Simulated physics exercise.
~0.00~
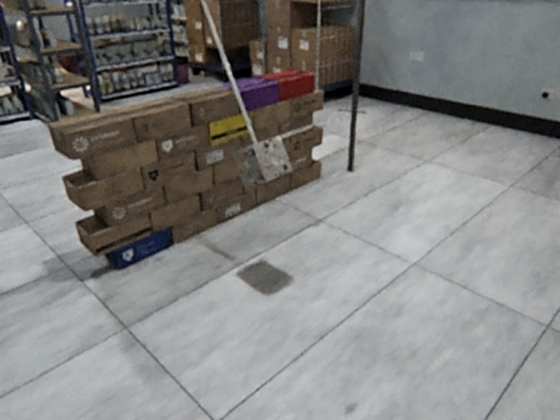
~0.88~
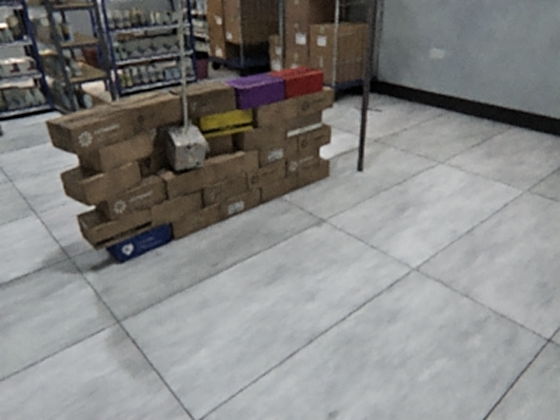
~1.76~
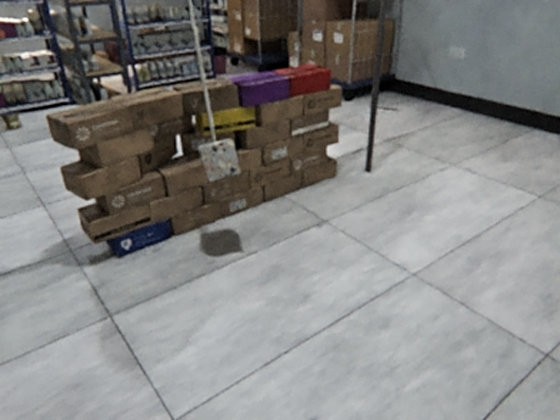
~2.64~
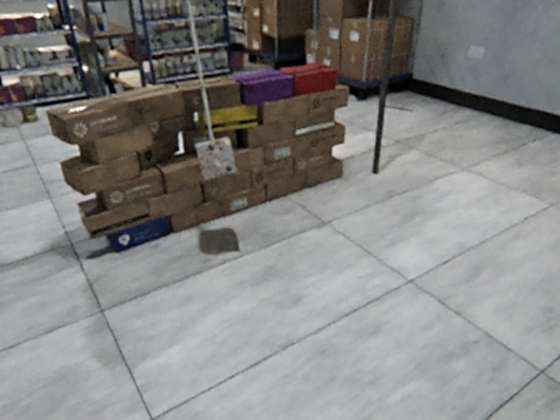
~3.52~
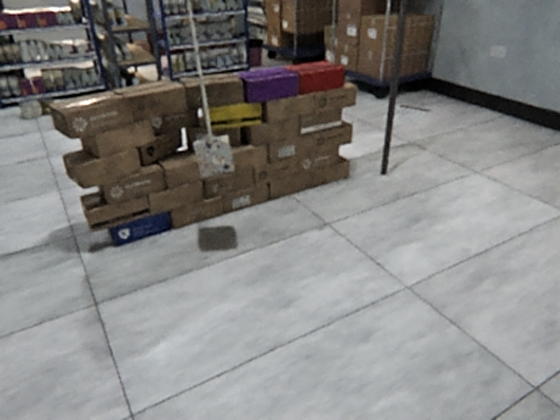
A low wall of stacked brown boxes stands on a grey tiled floor, seen from slightly above in a storeroom with loaded shelves and cartons behind. Purple and red boxes sit on top at the right, a yellow one lies near the middle, and a blue one rests at the lower left. A pale block on a slanting line hangs by the wall's right half, then swings left against its upper middle, shifting some boxes. It moves back slightly right and hangs nearly still before the wall as the view drifts sideways. The wall remains standing, with a gap around its middle.
